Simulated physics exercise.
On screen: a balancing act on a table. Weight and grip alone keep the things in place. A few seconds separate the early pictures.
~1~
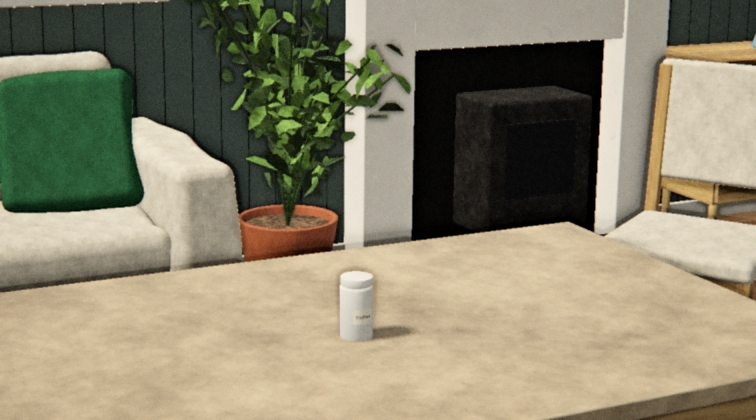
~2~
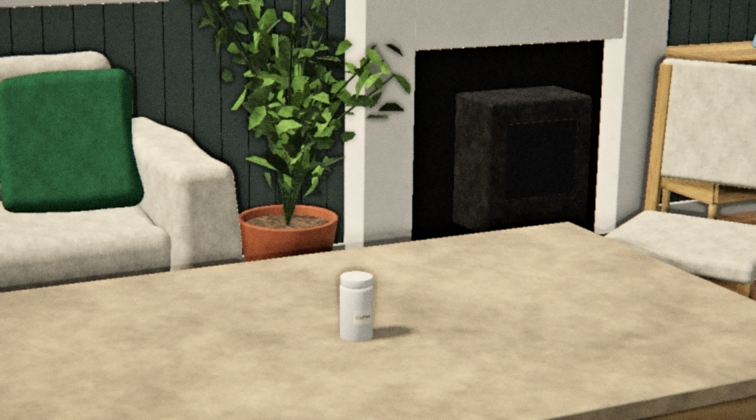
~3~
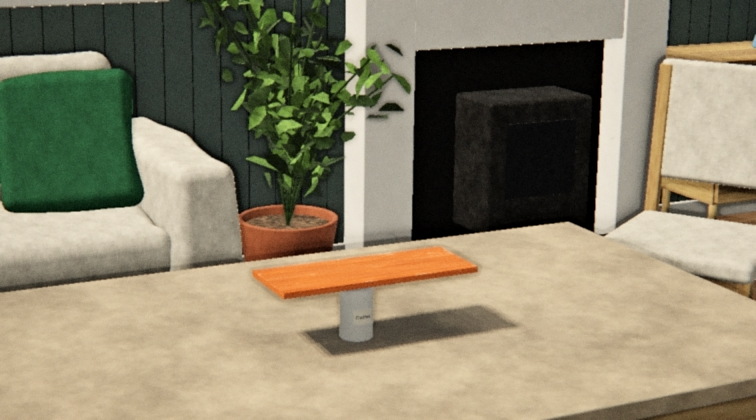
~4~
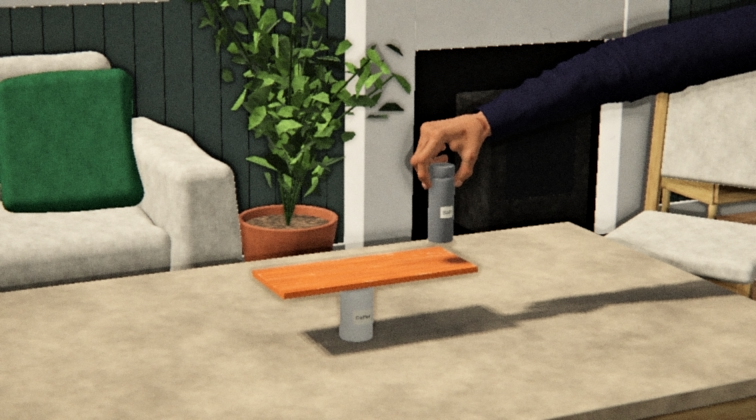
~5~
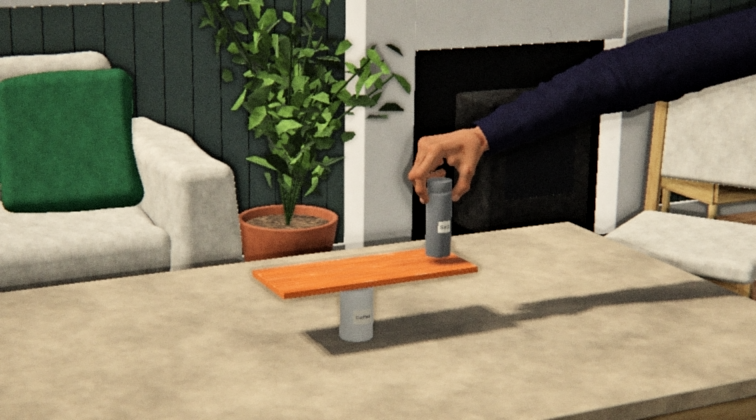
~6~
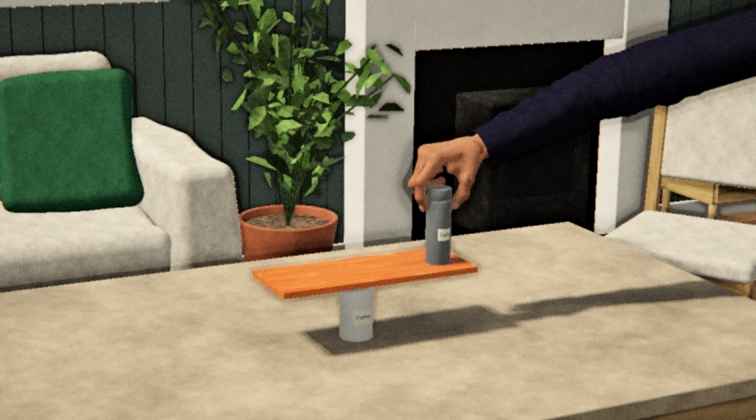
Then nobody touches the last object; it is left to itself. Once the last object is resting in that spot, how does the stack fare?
The result is a spill.
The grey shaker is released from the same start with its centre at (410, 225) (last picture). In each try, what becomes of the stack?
Well, it crumbles then.
Then, 0.40 s on from there, grey shaker now fallen; orange board turned 27° from how it was put.
Then, 0.60 s on from there, orange board turned 37° from how it was put.
Then, 1.40 s on from there, orange board turned 34° from how it was put.
Then, 2.00 s on from there, orange board turned 32° from how it was put.
In the end, fallen, grey shaker; left askew, orange board; white shaker unmoved. The stack loses its balance.
